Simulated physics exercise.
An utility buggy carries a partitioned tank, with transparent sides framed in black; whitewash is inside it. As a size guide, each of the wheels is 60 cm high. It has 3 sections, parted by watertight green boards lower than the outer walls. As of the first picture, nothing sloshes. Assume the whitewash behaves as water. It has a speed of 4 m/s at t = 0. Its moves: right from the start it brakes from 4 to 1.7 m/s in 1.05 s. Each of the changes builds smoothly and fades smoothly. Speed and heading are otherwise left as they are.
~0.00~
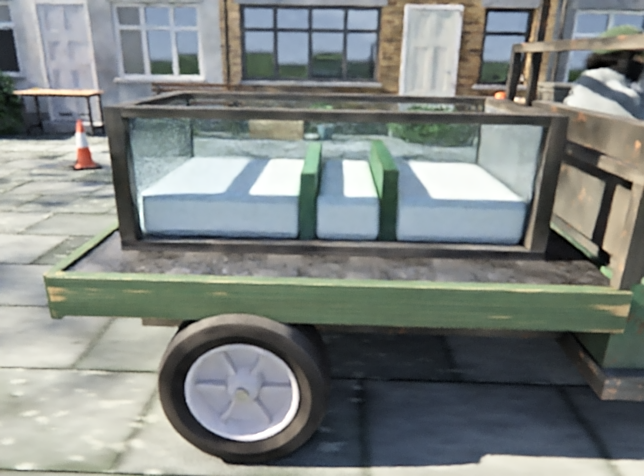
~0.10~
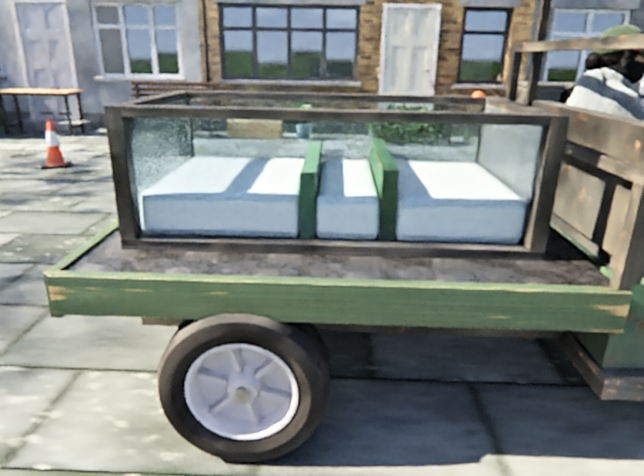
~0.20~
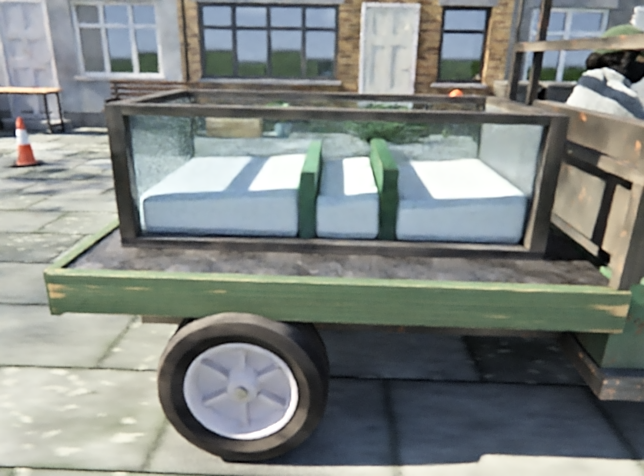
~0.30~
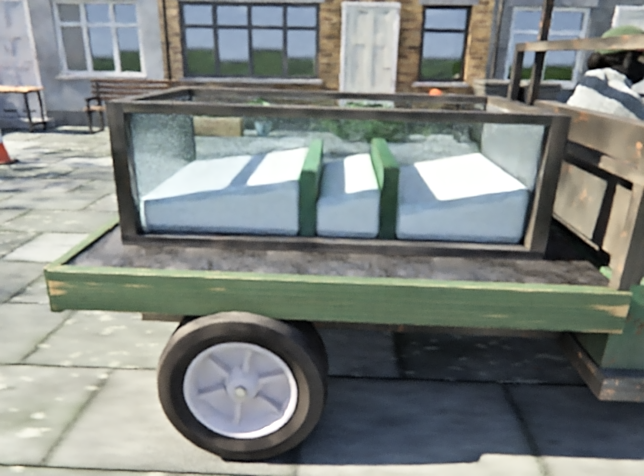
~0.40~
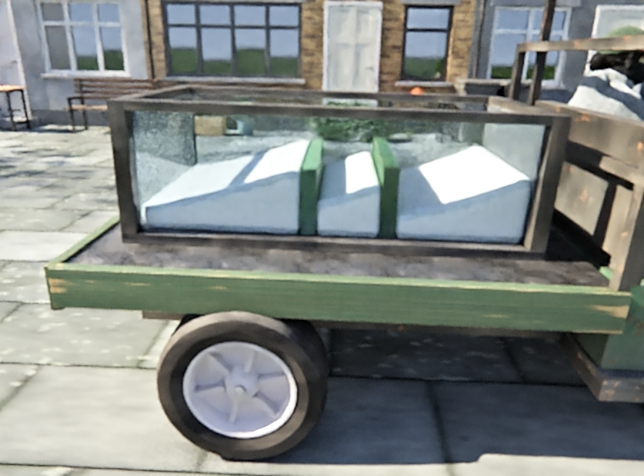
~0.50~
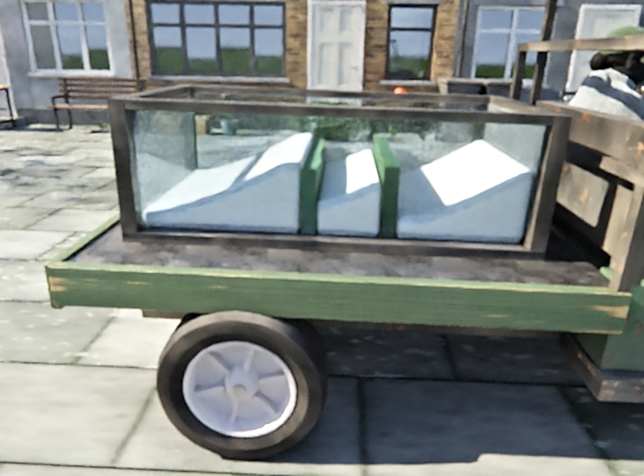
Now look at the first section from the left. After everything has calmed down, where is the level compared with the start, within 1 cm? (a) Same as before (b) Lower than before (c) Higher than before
(b) Lower than before.
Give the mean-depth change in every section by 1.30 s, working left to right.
From the left: 2 down, 4 up, 0.
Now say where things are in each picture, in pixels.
The first picture shows levels, left to right, (216, 188), (340, 191), (450, 193); board top at (308, 176) and (391, 172); the front is on the right, levels are read along the near wall; a wheel hub at (240, 402).
The second picture shows levels, left to right, (216, 187), (340, 190), (450, 193).
The third picture shows levels, left to right, (216, 185), (340, 189), (450, 194).
The fourth picture shows levels, left to right, (216, 184), (341, 189), (451, 192).
The fifth picture shows levels, left to right, (217, 186), (341, 190), (451, 197).
The sixth picture shows levels, left to right, (218, 188), (341, 189), (451, 196); a wheel hub at (237, 398).
Then, 0.90 s in, the sections hold 15, 21, 17 cm, left to right.
Then, 1.30 s in, the sections hold 15, 21, 17 cm, left to right.
Then, 1.80 s in, the sections hold 15, 21, 17 cm, left to right.
Then, 4.03 s in, the sections hold 15, 21, 17 cm, left to right.
